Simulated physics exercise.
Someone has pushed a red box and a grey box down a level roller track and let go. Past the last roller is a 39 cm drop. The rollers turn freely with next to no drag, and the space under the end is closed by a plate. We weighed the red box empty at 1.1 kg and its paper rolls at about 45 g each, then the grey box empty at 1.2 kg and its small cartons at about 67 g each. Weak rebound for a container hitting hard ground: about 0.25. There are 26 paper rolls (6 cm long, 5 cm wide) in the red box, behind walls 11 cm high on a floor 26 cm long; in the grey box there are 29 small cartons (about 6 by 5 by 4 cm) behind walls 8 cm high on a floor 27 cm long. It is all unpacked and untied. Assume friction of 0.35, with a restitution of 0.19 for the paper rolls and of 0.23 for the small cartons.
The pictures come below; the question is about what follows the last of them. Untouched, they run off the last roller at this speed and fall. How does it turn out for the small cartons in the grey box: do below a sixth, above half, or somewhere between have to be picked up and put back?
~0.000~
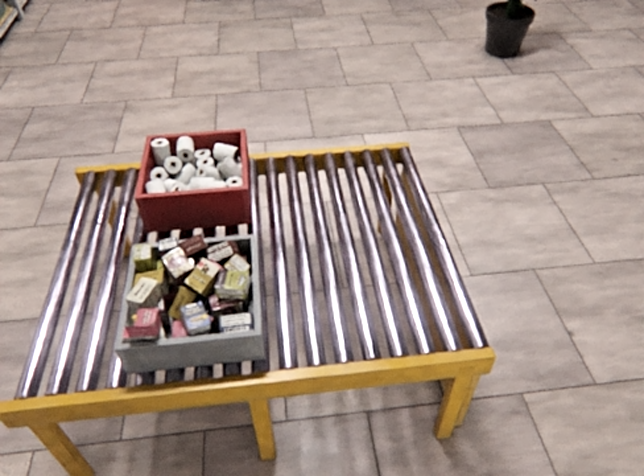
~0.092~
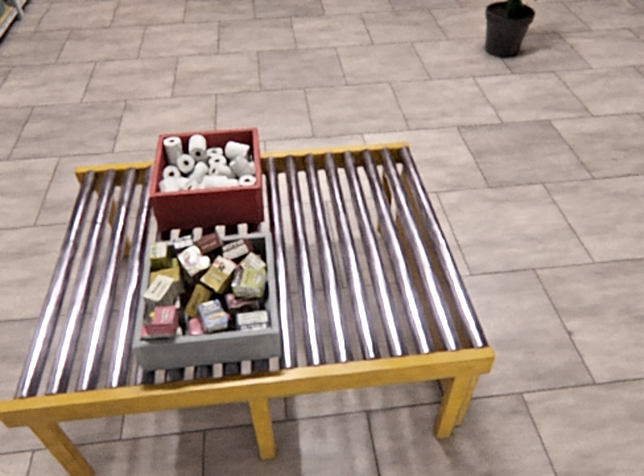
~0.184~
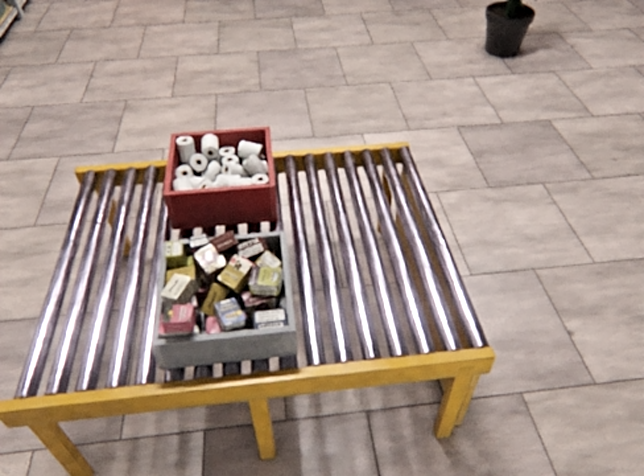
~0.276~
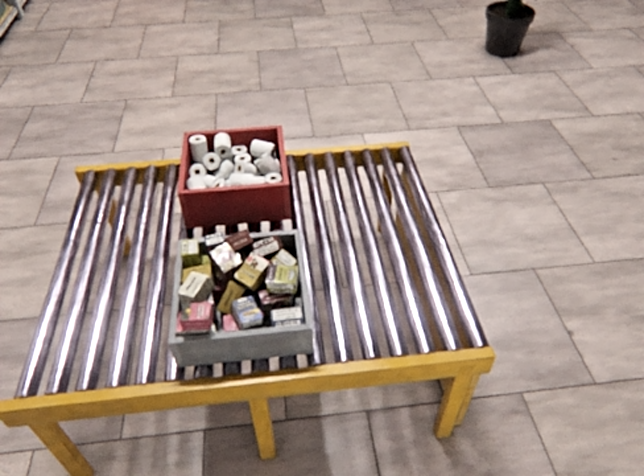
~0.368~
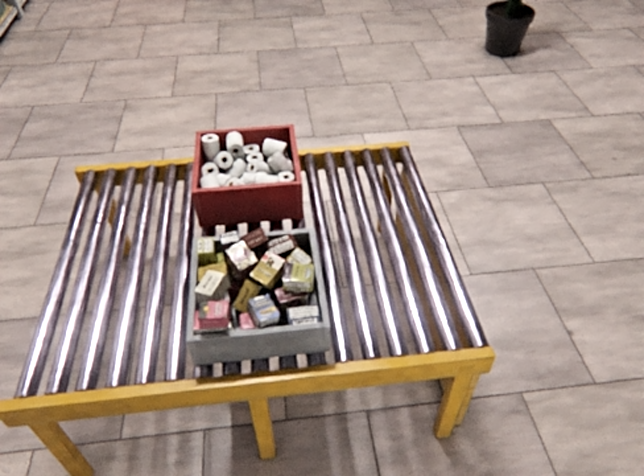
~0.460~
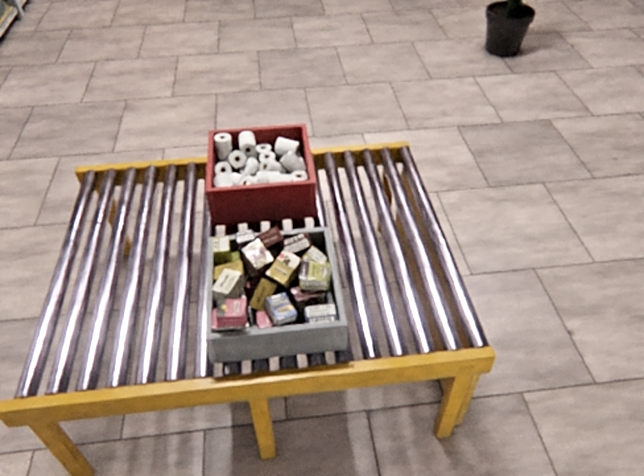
In the end above half of them need putting back.
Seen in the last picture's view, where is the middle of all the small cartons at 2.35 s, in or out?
Around (564, 351) in pixels.
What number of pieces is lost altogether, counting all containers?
Roughly 45 pieces.
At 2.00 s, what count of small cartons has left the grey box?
Count out: Close to 4.
After 1.23 s, the overhang begins.
After 1.80 s, the red box is level with 0 of 26 out and the grey box leans 4° with 0 of 29 out.
After 2.00 s, the red box leans 45° with 0 of 26 out and the grey box leans 54° with 4 of 29 out.
After 2.35 s, the red box has gone over with 16 of 26 out and the grey box has gone over with 18 of 29 out.
Outcome (at 3.04 s), the red box has gone over with 21 of 26 out and the grey box has gone over with 26 of 29 out. Asked share, 26 of 29, 90 per cent.
